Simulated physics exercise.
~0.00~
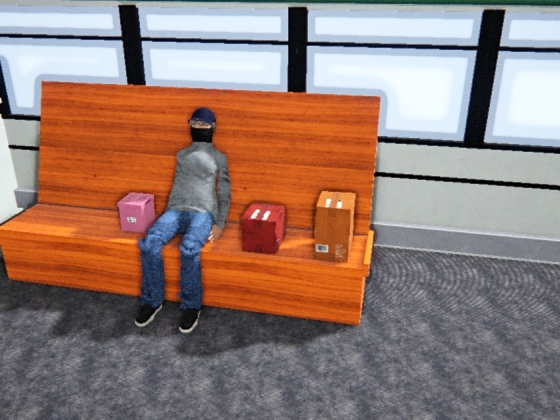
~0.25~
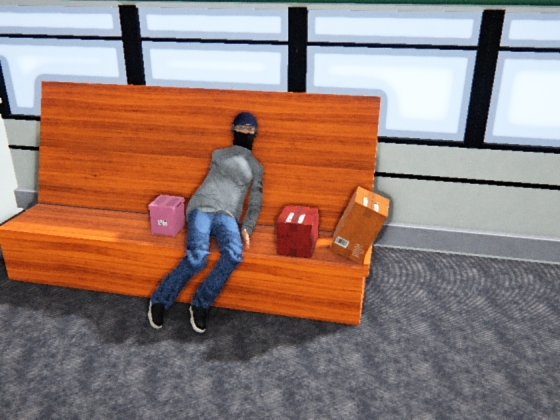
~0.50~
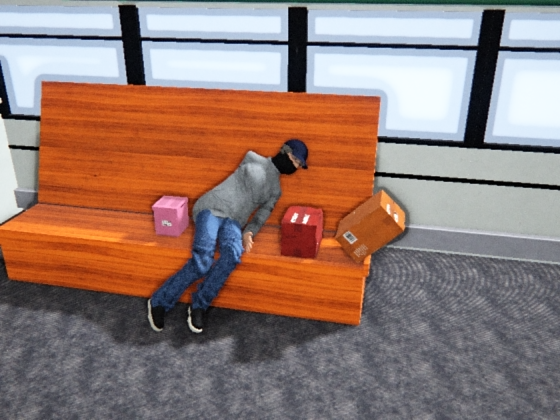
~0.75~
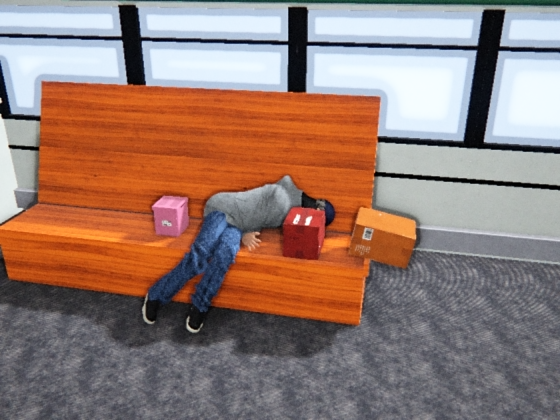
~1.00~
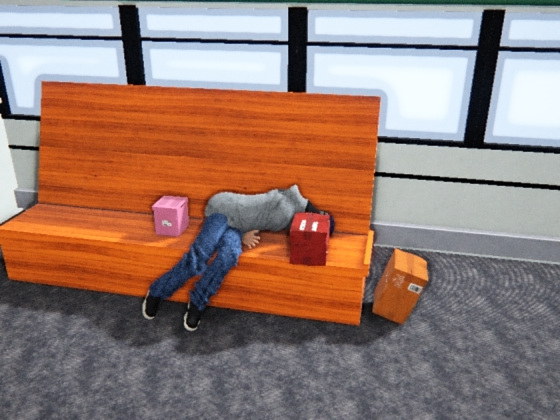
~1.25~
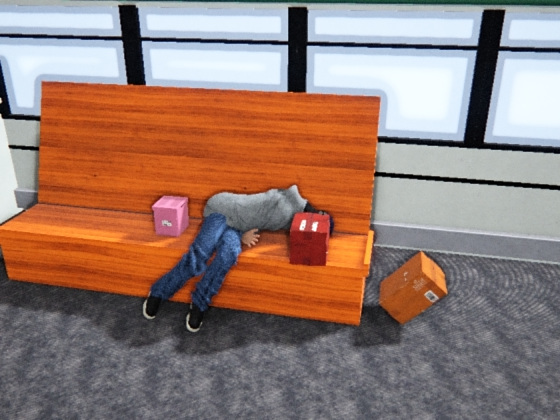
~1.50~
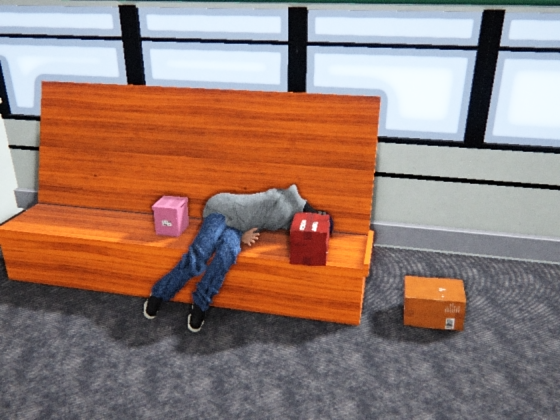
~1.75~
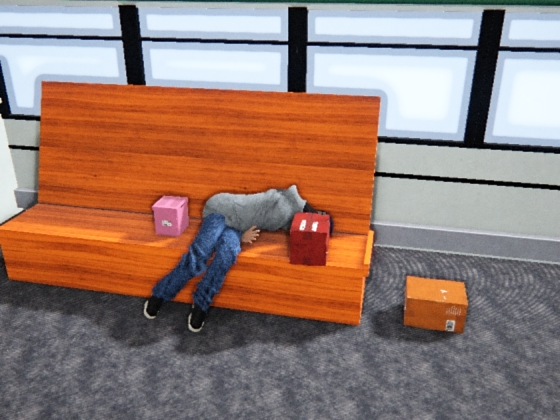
The video shows a seated person in a cap slumping rightward on an orange bench among three boxes, which slide right. The person ends lying sideways behind the red box, while the orange one tips off the bench end, tumbles and rests on the floor; pink and red stay on.
